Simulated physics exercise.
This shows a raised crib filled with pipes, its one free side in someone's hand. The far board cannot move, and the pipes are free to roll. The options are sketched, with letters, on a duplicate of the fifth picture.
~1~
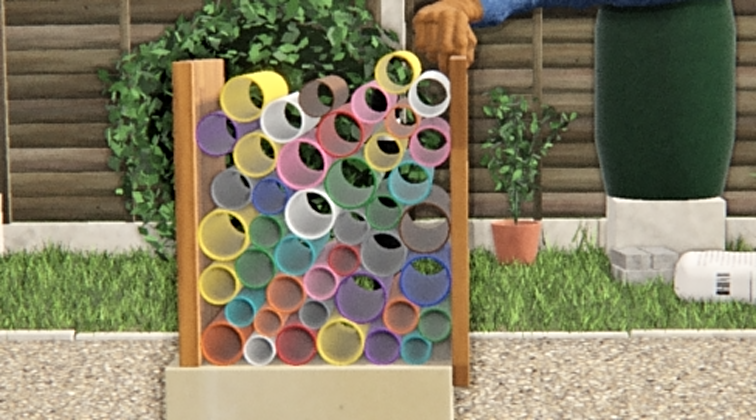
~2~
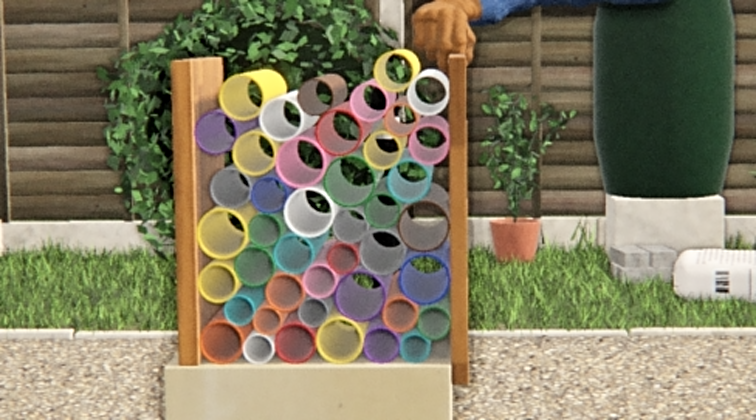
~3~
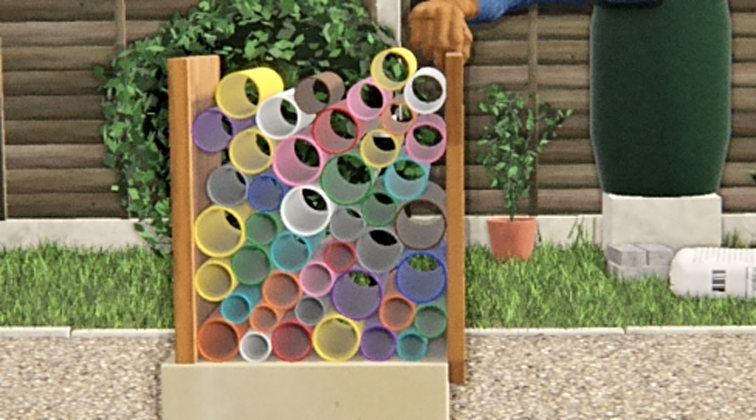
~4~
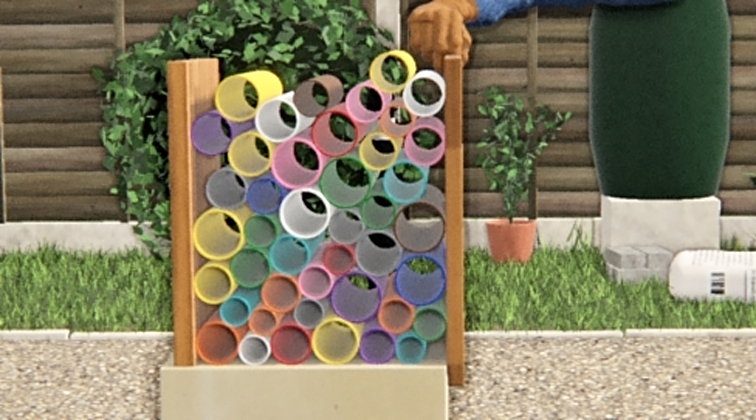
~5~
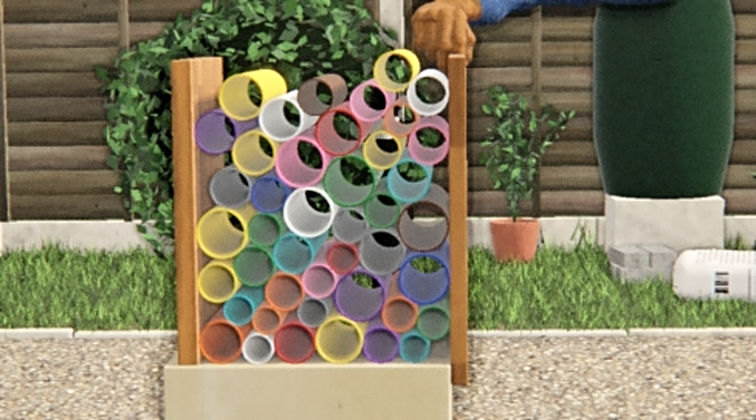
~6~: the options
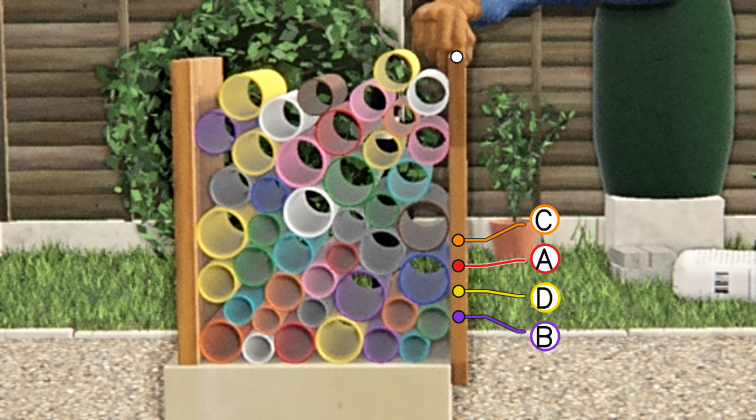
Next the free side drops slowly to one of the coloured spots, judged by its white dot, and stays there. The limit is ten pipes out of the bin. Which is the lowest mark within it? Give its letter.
Lower it to C and no more.
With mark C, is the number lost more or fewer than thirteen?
Fewer than thirteen.
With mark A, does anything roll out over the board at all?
At A: Yes.
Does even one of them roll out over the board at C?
Yes, at C.
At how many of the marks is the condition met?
One of the four.
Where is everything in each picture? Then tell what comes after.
The first picture shows a turquoise pipe (416, 350); a grey pipe (314, 314); a grey pipe (383, 254).
The second picture shows a grey pipe (382, 252); a brown pipe (424, 226).
The third picture shows a yellow pipe (219, 232); a pink pipe (425, 143).
The fourth picture shows a red pipe (335, 134); a purple pipe (212, 134).
The fifth picture shows side board (458, 207); an orange pipe (221, 342); a turquoise pipe (414, 349).
On the copy, A at (458, 266); B at (459, 317); C at (458, 240); D at (459, 292); the white dot at (457, 57).
On C. First, top of the board (449, 136).
Then, top of the board (450, 224).
Finally, top of the board (450, 239), about five out over the board.
By contrast, A more than ten out over the board; B more than ten out over the board; D more than ten out over the board.
